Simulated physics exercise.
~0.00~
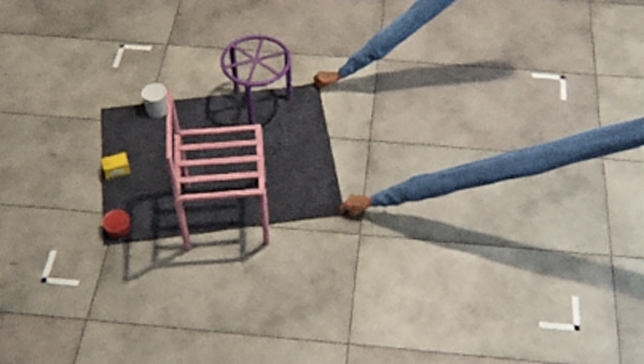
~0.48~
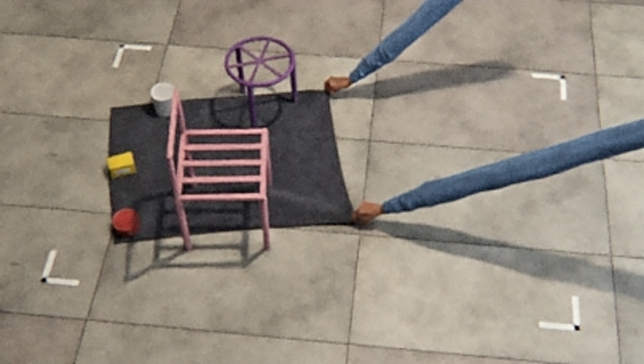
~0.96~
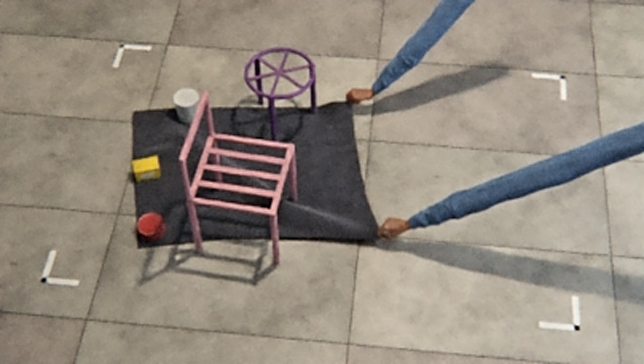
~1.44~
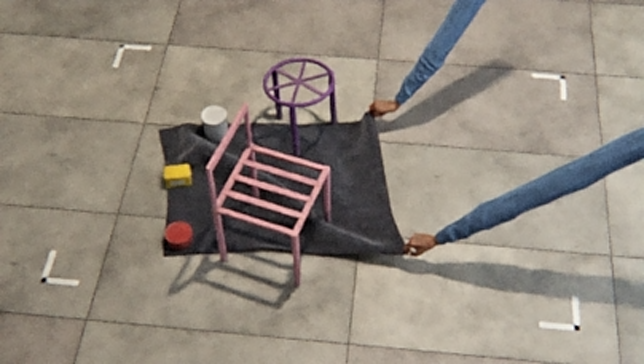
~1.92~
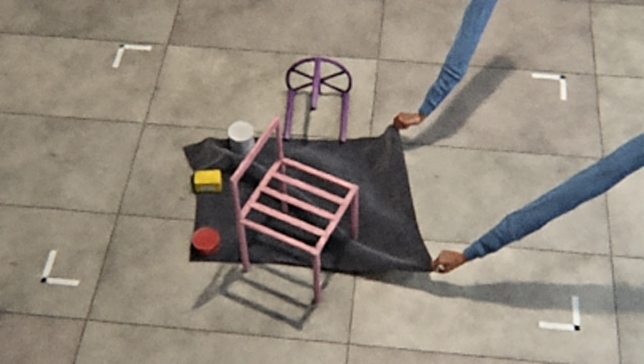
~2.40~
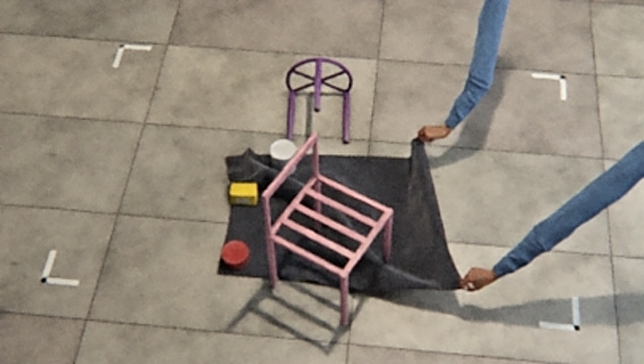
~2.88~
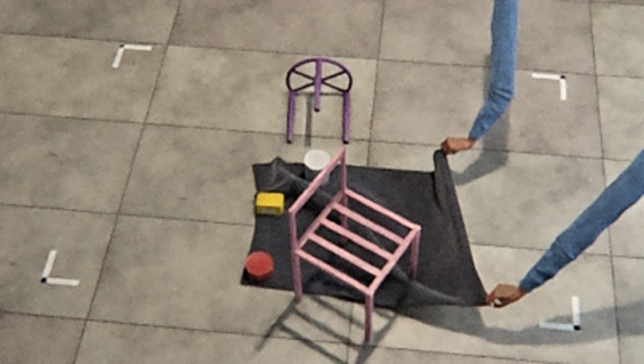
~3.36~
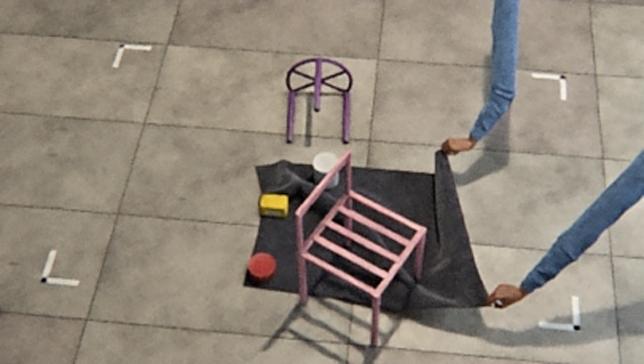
A dark rug on a tiled floor, gripped at its right corners by two hands in blue sleeves, starts sliding to the right. On or against it are a white bin, a yellow box, a red bucket, a pink chair and a purple stool. The bin, box and bucket ride along, and the chair soon follows, turning slightly. As the rug keeps moving right and down, wrinkling as it goes, the stool tips over and is left behind above it. The pull finally slows, with the chair, bin, box and bucket still on the rug, well right of their starting places, and the stool lying apart.
